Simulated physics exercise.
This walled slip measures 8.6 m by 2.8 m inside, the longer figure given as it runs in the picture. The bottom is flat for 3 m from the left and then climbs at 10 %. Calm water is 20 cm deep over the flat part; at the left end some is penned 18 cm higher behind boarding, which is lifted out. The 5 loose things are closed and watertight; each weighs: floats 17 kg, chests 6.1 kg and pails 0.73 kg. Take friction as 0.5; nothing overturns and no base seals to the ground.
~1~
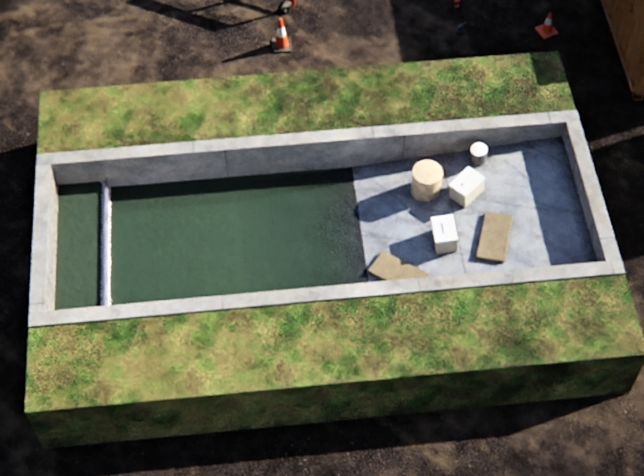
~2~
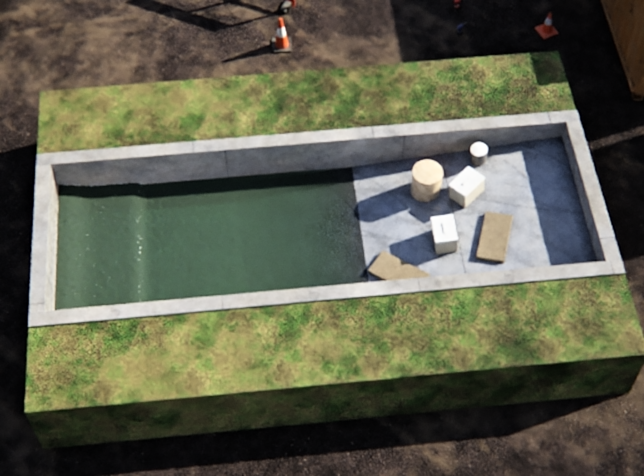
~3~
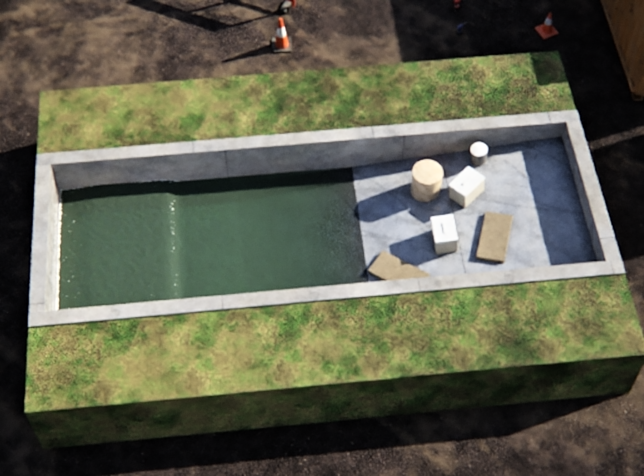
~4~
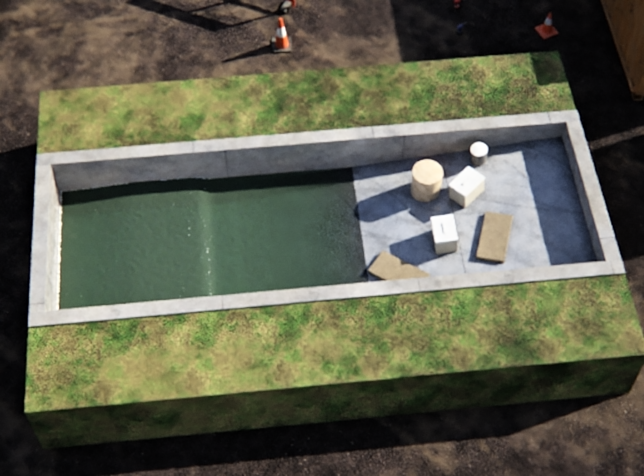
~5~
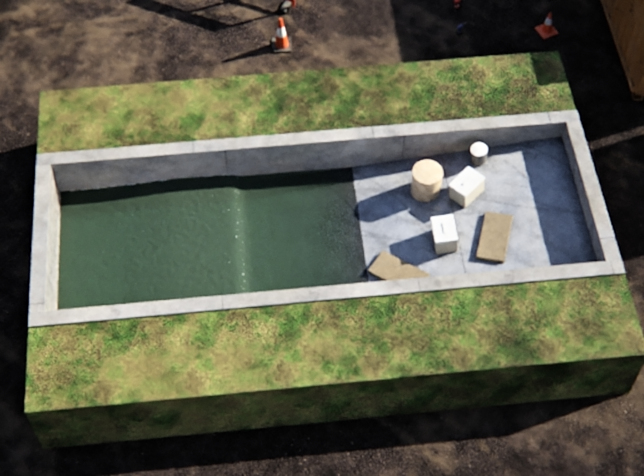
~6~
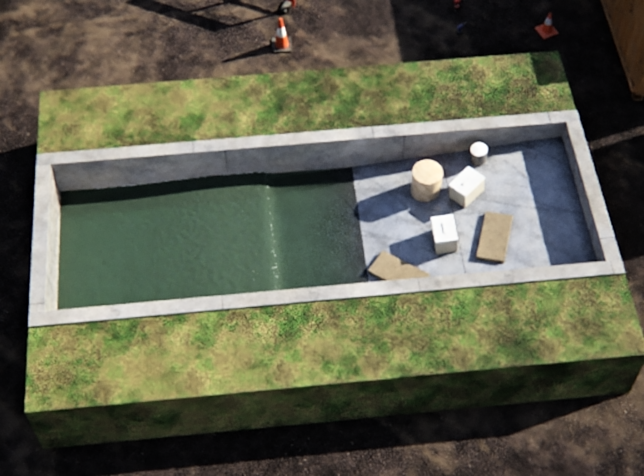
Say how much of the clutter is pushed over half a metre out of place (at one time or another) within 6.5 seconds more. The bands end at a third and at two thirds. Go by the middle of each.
That comes to under a third.
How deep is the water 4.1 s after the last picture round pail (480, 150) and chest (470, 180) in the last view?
About 0 and 1 cm.
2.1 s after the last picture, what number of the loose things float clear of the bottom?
I count 0.
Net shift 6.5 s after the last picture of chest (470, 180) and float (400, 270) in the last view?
In that order: 0 cm, 120 cm.
Then, 0.6 s after the last picture 0 of 5 are over 50 cm from their spots; 0 afloat.
Then, 2.1 s after the last picture 0 of 5 are over 50 cm from their spots; 0 afloat.
Then, 4.1 s after the last picture 1 of 5 are over 50 cm from their spots; 0 afloat.
Then, 6.5 s after the last picture 1 of 5 are over 50 cm from their spots, and 1 have been at some point; 0 afloat.
